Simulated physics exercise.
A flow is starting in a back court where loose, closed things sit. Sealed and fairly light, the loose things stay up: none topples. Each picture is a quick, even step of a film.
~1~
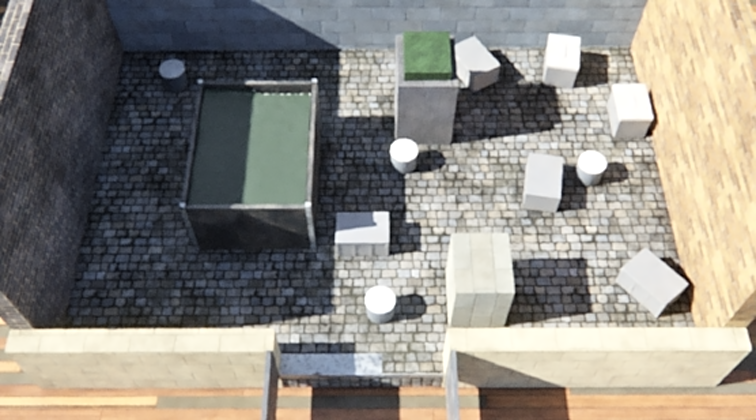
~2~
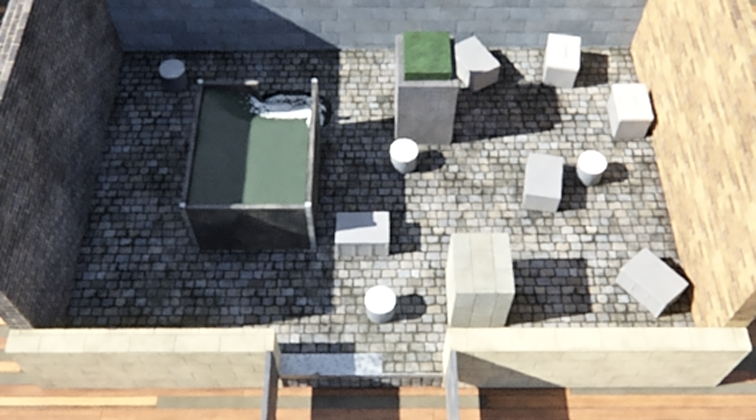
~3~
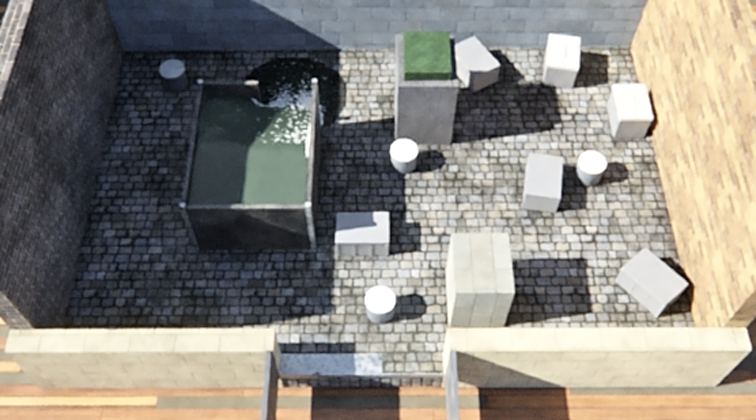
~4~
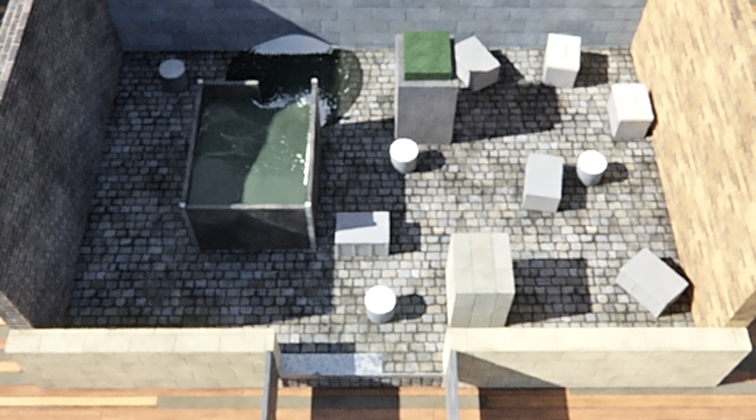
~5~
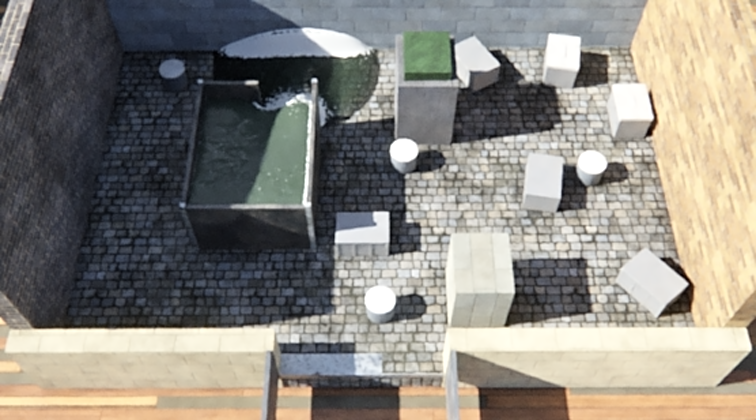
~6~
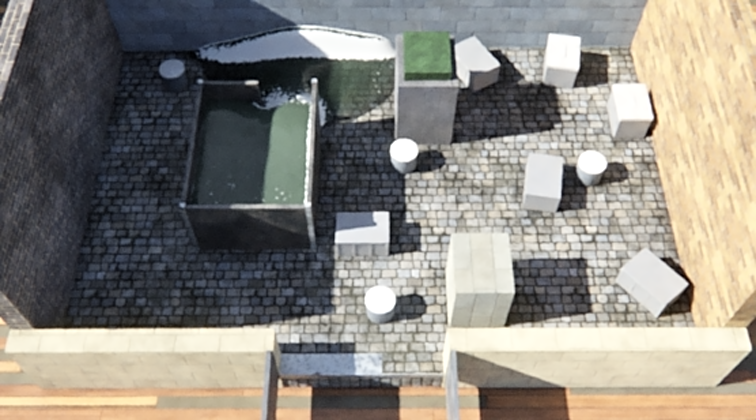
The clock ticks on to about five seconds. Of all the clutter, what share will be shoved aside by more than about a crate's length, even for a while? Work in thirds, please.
That share lands between a third and two thirds.
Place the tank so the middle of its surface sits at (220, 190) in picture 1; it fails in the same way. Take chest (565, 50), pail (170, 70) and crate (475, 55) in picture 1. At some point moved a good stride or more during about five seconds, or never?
Well, the first one got driven a long way, the second got driven a long way, and the third got driven a long way.
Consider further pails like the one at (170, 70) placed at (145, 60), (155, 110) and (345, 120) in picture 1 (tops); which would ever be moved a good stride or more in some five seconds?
Twin one: Slides well clear; twin two: Slides well clear; twin three: Barely shifts.
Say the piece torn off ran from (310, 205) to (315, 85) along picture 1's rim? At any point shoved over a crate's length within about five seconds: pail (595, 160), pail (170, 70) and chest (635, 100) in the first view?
The first: Went past that; the second: Fell short; the third: Went past that.
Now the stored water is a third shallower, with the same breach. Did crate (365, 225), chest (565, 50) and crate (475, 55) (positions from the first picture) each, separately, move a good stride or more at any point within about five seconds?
Well, one by one: Not carried that far, carried that far, carried that far.
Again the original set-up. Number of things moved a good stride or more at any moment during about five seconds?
Count: 6.
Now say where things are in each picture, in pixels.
The first picture shows a crate at (545, 175) rests on the ground; a pail at (405, 150), on the bottom; 0 of 10 have shifted.
The second picture shows a crate at (545, 175) rests on the ground; a pail at (405, 150), on the bottom; 0 of 10 have shifted.
The third picture shows a crate at (545, 175), on the bottom; a pail at (405, 150) rests on the ground; 0 of 10 have shifted.
The fourth picture shows a crate at (545, 175) rests on the ground; a pail at (405, 150), on the bottom; 0 of 10 have shifted.
The fifth picture shows a crate at (545, 175) rests on the ground; a pail at (405, 150) rests on the ground; 0 of 10 have shifted.
The sixth picture shows a crate at (545, 175) rests on the ground; a pail at (405, 150) rests on the ground; 0 of 10 have shifted.
A moment on, 0 of 10 are well off their spots; 0 afloat.
Next, 3 of 10 are well off their spots; 0 afloat.
Later, 4 of 10 are well off their spots; 2 afloat.
In the end, 6 of 10 are well off their spots, and 6 have been at some point; 3 afloat.
